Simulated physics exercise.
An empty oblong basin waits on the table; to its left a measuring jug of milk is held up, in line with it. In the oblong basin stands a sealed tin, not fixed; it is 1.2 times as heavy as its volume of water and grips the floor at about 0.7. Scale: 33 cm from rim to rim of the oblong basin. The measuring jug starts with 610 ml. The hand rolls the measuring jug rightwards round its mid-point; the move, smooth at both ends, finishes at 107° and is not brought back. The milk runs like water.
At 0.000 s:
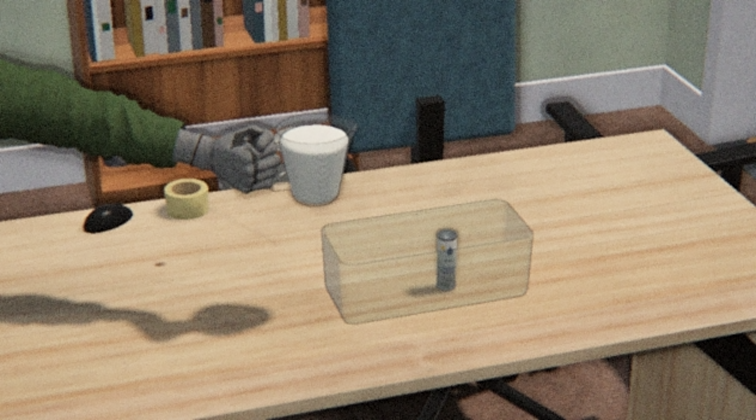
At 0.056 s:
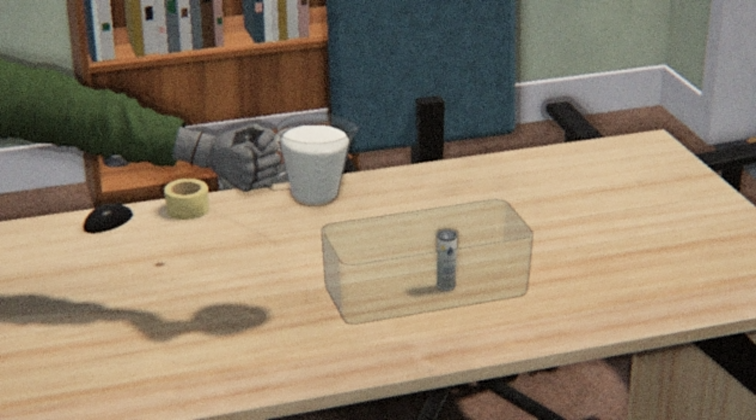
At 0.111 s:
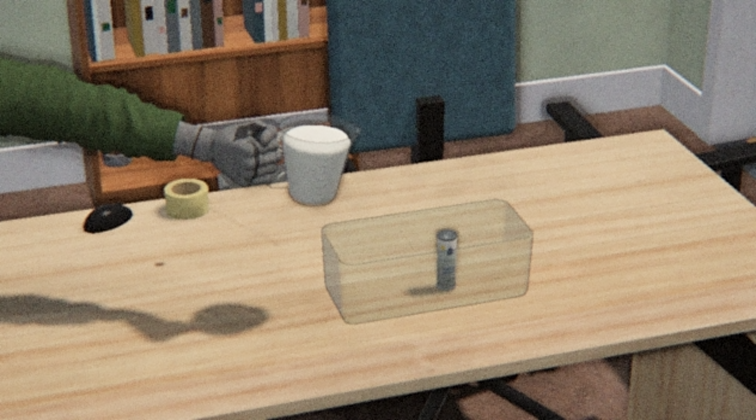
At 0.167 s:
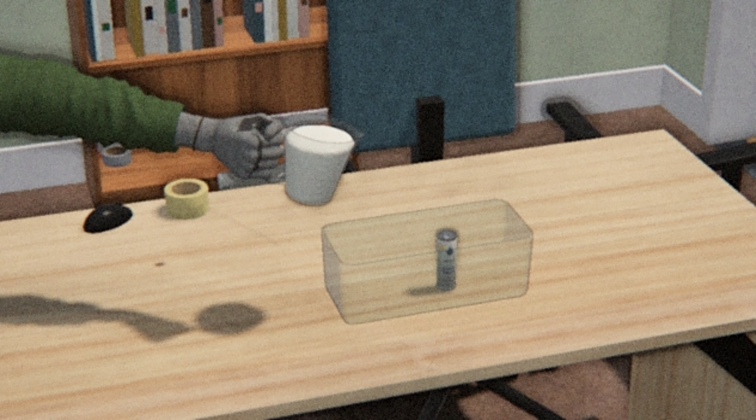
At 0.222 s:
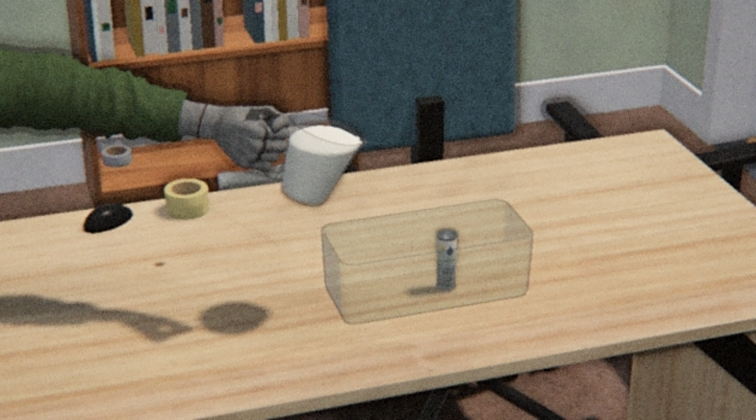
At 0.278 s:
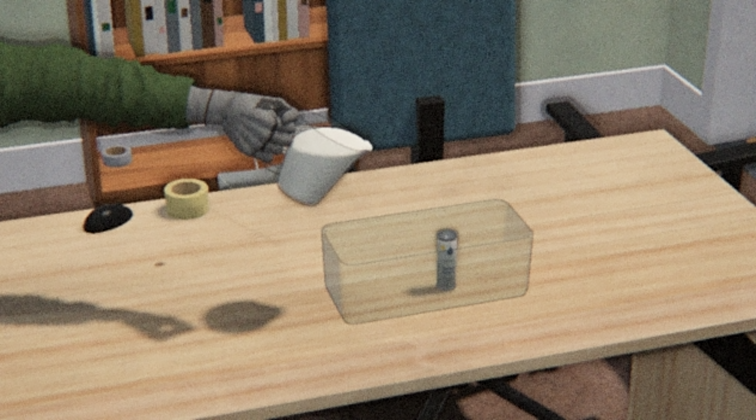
The clip opens on a gloved hand holding a jug filled nearly to the brim with milk, left of a clear oblong basin with a small tin inside. The hand slowly tilts the jug rightwards, then further, until it leans clearly and the milk reaches its right lip.
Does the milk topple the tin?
The tin remains upright.
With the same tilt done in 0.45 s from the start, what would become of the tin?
The tin keeps standing.
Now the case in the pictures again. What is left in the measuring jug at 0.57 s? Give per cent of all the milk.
Some 48 per cent.
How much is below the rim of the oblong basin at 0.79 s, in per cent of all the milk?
Some 82 per cent.
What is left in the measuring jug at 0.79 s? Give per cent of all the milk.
Near 6 in a hundred.
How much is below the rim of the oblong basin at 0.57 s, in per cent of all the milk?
Near 24 in a hundred.
After 0.57 s the tilt is 92° and 48 per cent is still to pour; the tin stands where it began.
After 0.79 s the tilt is 107° and 6 per cent is still to pour; the tin stands where it began.
After 1.01 s the tilt is 107° and 0 per cent is still to pour; the tin stands where it began.
After 1.26 s the tilt is 107° and 0 per cent is still to pour; the tin stands where it began.
In the end the tin stands where it began.
